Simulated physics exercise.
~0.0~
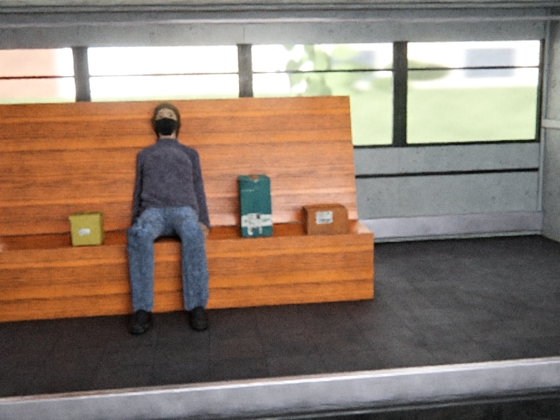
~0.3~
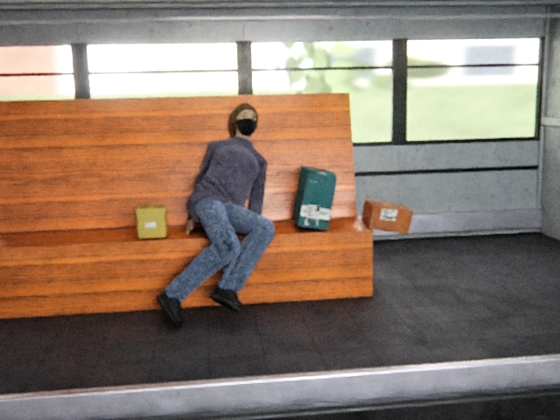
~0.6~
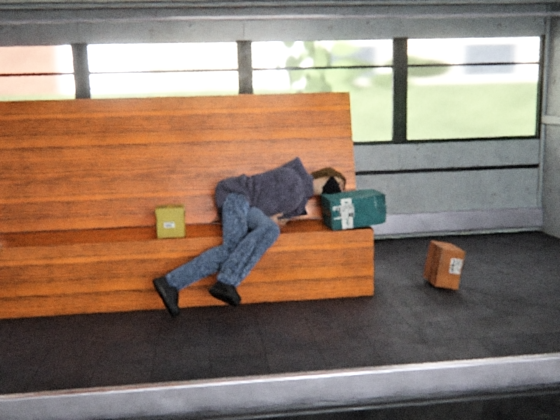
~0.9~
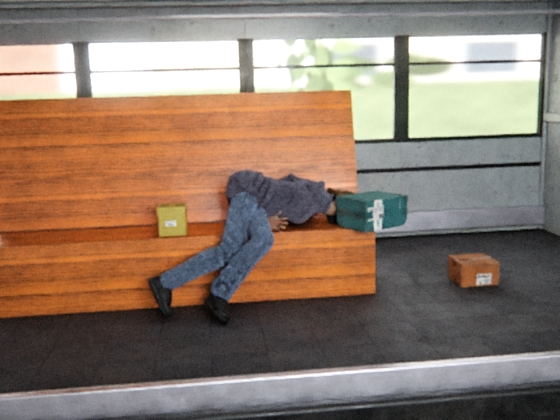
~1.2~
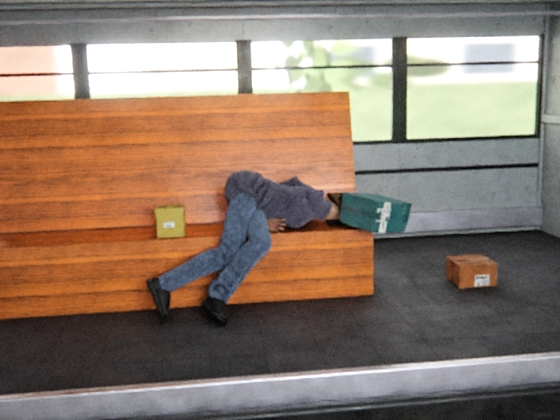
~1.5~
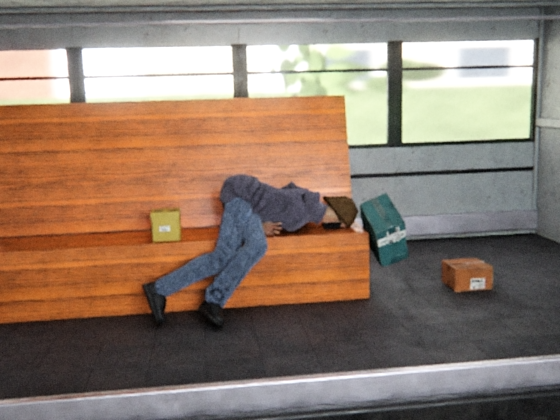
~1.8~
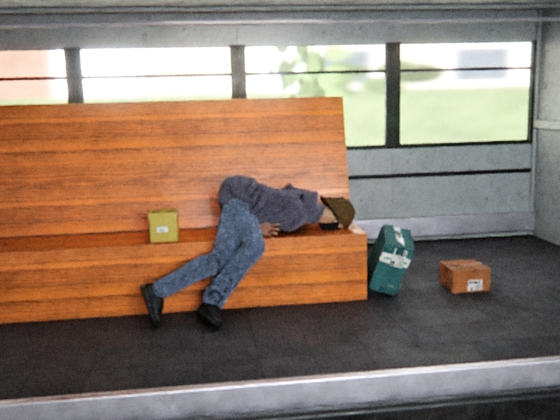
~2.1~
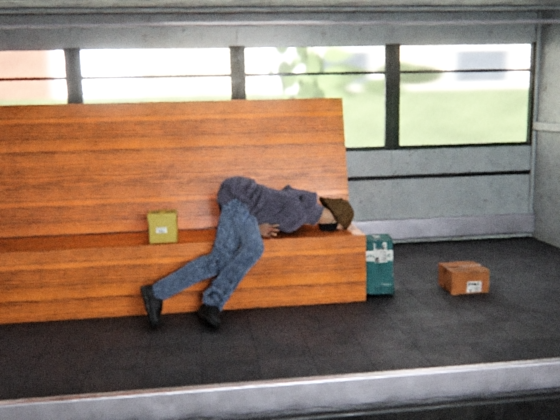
On a metro car bench, a masked passenger slumps right as an orange carton, then a teal pack, drop to the floor.
